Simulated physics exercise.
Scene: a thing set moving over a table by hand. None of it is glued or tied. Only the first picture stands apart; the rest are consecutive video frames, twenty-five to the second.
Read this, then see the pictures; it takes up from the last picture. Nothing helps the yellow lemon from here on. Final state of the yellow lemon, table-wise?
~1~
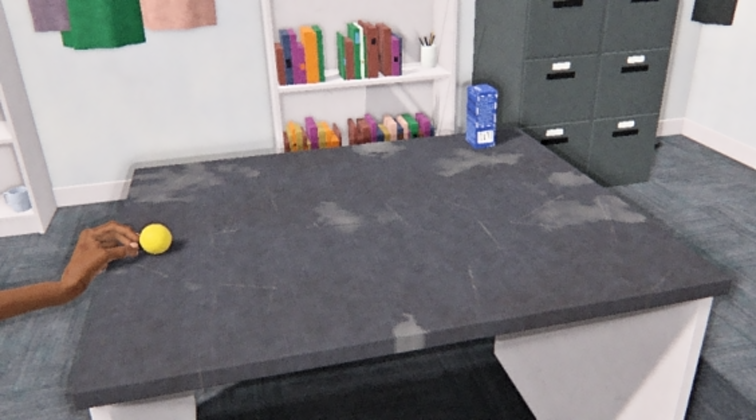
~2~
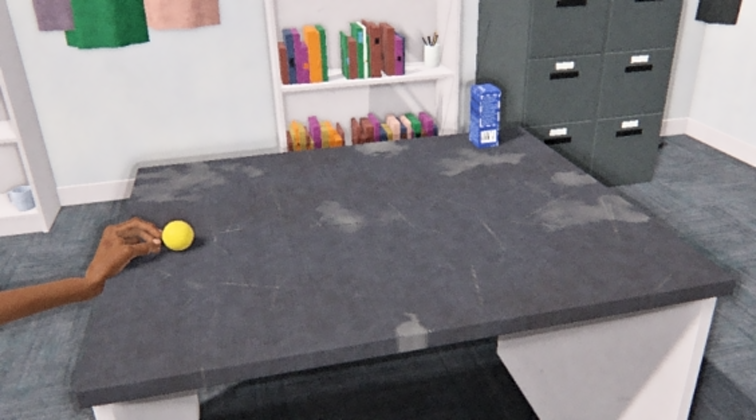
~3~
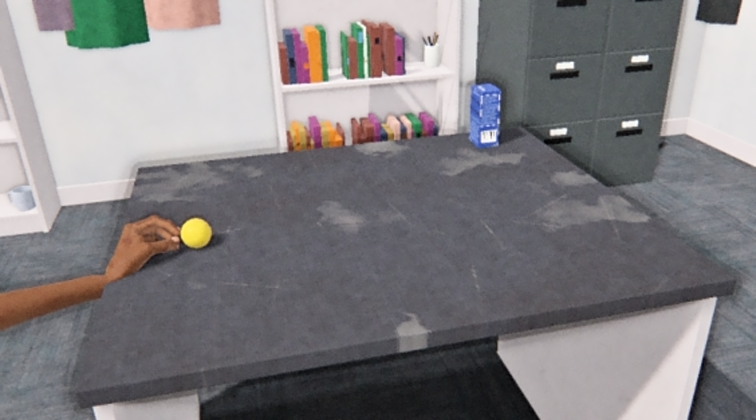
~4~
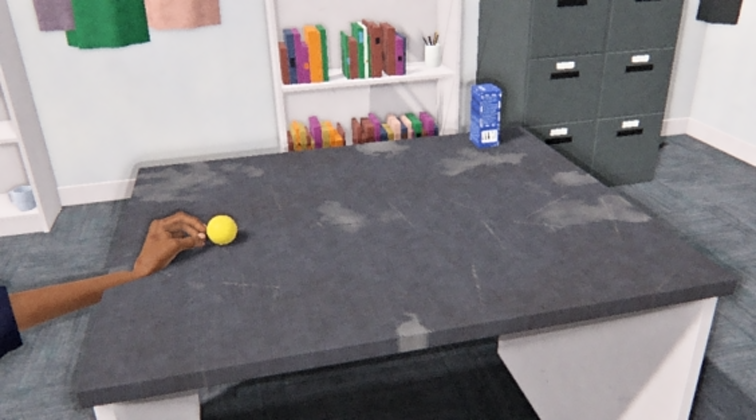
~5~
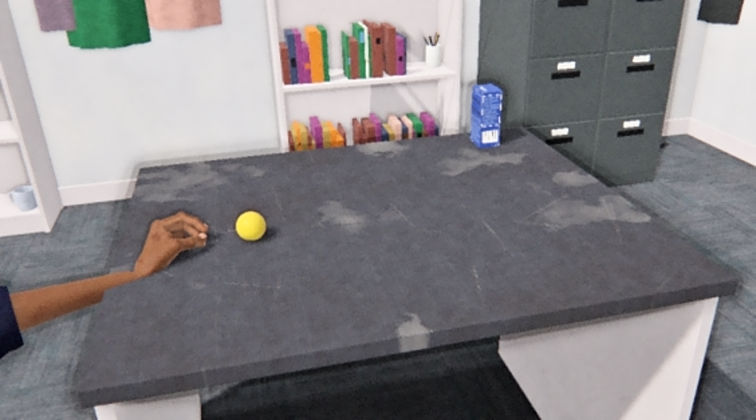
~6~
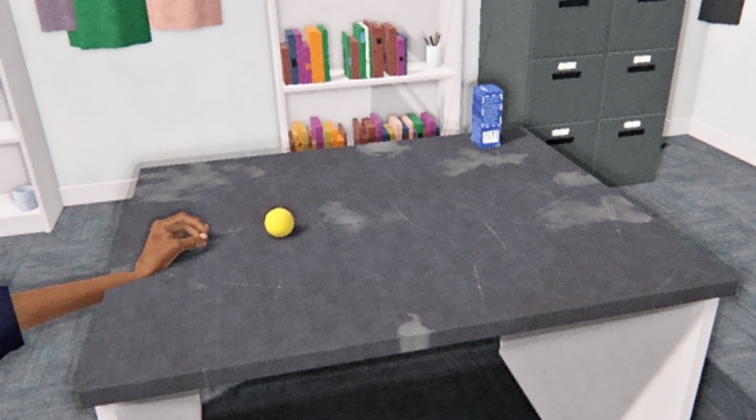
It overshoots the table.
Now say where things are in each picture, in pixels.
Under the hand; yellow lemon (156, 239), in the first frame.
Under the hand; yellow lemon (178, 235), in the second frame.
Under the hand; yellow lemon (196, 233), in the third frame.
Yellow lemon (222, 230), in the fourth frame.
Yellow lemon (251, 226) rolled about its own width, in the fifth frame.
Yellow lemon (280, 223) rolled well along, in the sixth frame.
Then, 0.40 s after the last picture, yellow lemon rolled well along near (513, 193).
Then, 0.80 s after the last picture, yellow lemon now off the table.
By the end, off the table, yellow lemon.
